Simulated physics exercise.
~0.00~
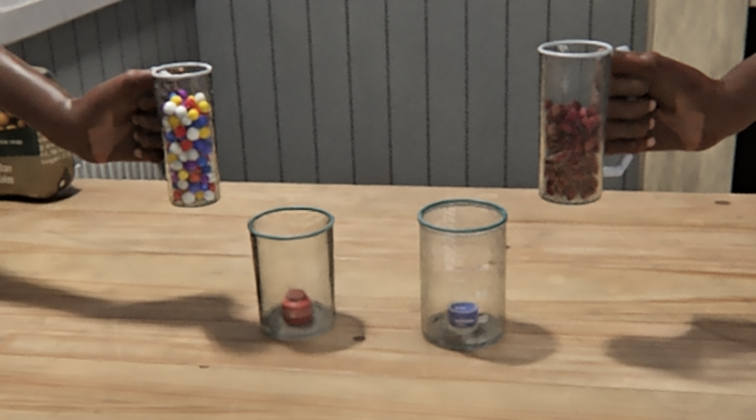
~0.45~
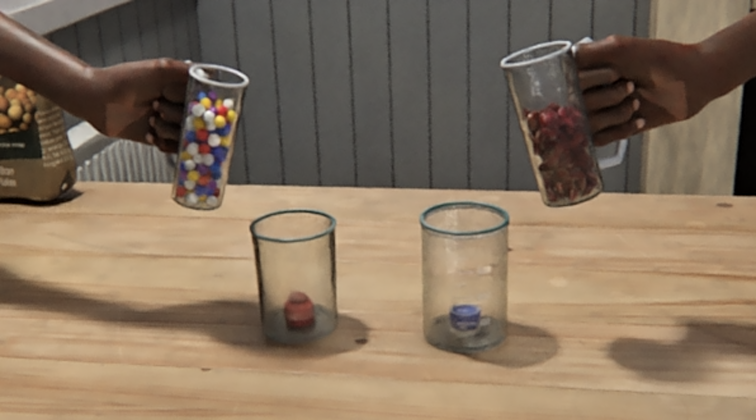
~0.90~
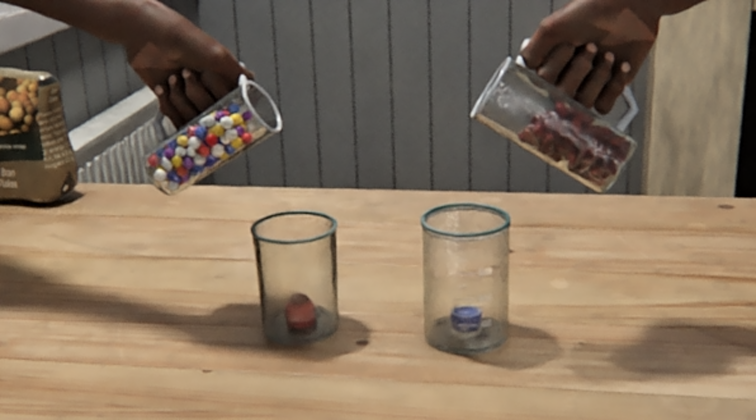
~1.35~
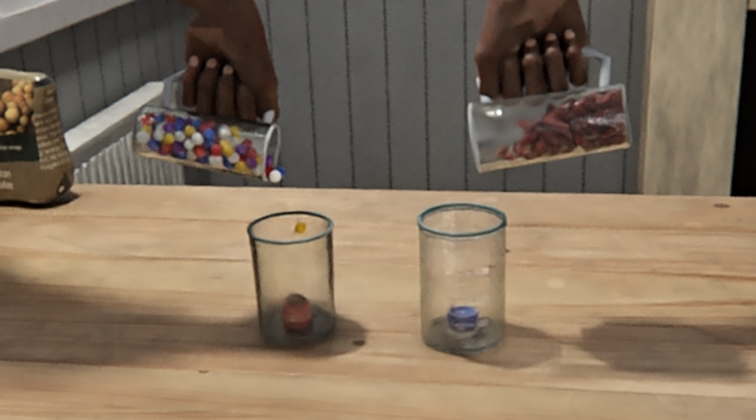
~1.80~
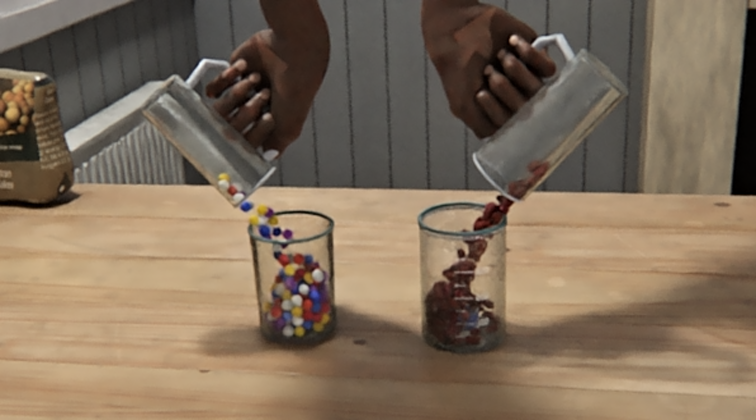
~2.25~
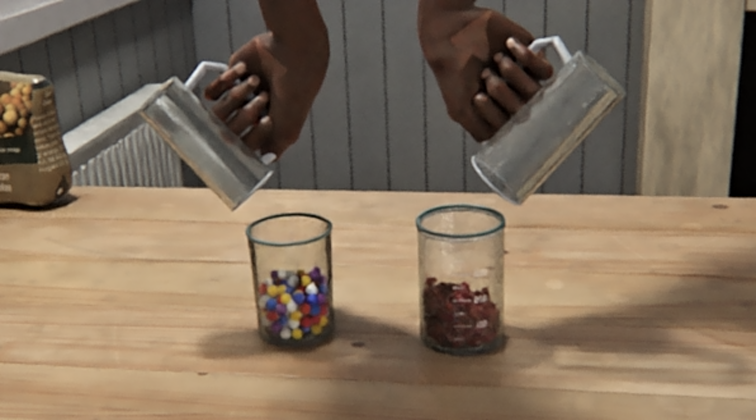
Two hands tipping cups of colourful beads and dark red pieces into a glass and a beaker, burying the small objects inside.
